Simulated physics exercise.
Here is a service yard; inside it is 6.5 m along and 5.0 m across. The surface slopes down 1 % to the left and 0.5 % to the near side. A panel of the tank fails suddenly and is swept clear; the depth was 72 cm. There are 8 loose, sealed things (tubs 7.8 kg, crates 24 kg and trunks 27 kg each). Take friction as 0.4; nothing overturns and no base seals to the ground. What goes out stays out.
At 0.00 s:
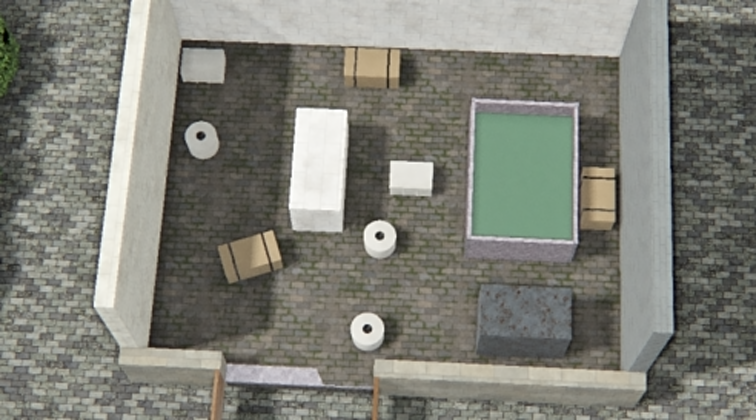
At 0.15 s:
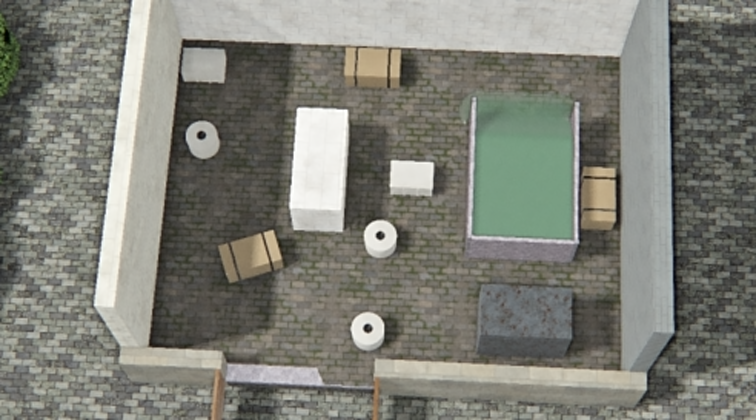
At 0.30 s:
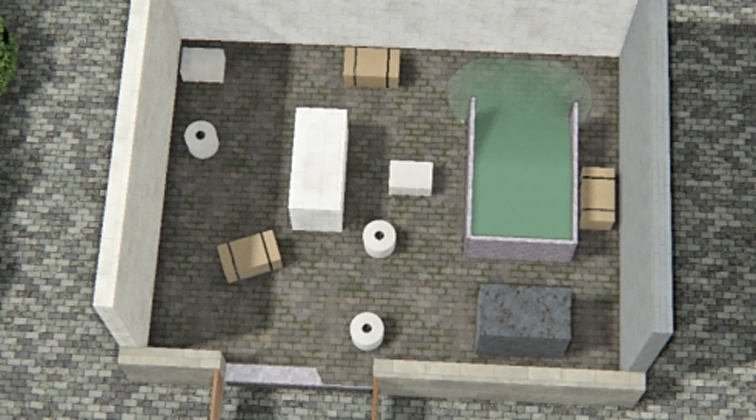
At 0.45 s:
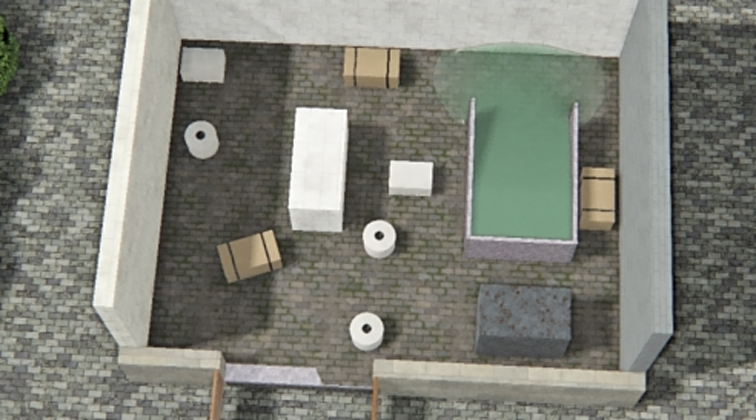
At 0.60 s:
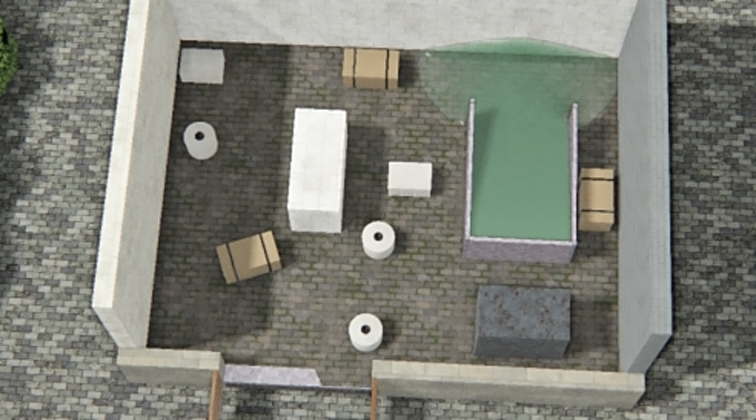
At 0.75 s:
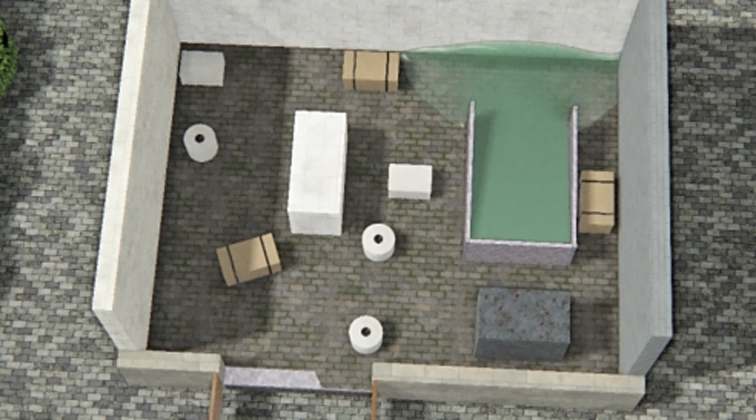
Green water spreads from the open far end of a rectangular tank in a walled, stone-paved yard, seen from high above. Around it sit a dark mottled block, a tall white block, smaller pale boxes, white tubs with dark centres and brown strapped crates. The tank's far panel disappears, and the water fans out thinly towards the back wall and sideways, while the loose objects stay put.
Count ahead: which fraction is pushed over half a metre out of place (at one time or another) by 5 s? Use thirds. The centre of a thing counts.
That comes to one to two thirds.
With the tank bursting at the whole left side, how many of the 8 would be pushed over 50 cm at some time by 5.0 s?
Then 7.
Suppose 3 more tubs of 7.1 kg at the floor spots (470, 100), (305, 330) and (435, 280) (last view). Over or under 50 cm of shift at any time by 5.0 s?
In that order: Over, less, under.
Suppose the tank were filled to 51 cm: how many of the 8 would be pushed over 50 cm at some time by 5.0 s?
In that case 4 of them.
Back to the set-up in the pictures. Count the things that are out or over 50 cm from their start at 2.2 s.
2 of them.
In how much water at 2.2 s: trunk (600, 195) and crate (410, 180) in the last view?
About 10 and 1 cm.
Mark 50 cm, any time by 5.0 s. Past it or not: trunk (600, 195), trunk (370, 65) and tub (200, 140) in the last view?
In that order: Over, past it, more.
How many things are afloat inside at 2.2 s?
0 of them.
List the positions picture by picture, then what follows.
A tub at (380, 236) rests on the ground; a tub at (368, 329), on the bottom; water covers 2.8 m2; 0 of 8 have shifted, in the first picture.
A tub at (381, 236) rests on the ground; a tub at (368, 329), on the bottom; 3.6 m2 under water; 0 of 8 have shifted, in the second picture.
A tub at (380, 236) rests on the ground; a tub at (367, 328) rests on the ground; 4.8 m2 under water; 0 of 8 have shifted, in the third picture.
A tub at (380, 236) rests on the ground; a tub at (367, 329), on the bottom; 5.6 m2 under water; 0 of 8 have shifted, in the fourth picture.
A tub at (379, 237), on the bottom; a tub at (366, 330), on the bottom; water covers 5.9 m2; 0 of 8 have shifted, in the fifth picture.
A tub at (379, 239) rests on the ground; a tub at (366, 332), on the bottom; water covers 6.2 m2; 0 of 8 have shifted, in the sixth picture.
After 1.1 s 0 of 8 are over 50 cm from their spots; 0 afloat.
After 2.2 s 2 of 8 are over 50 cm from their spots; 0 afloat.
After 3.5 s 3 of 8 are over 50 cm from their spots; 2 afloat.
After 5.0 s 5 of 8 are over 50 cm from their spots, and 5 have been at some point; 2 afloat.
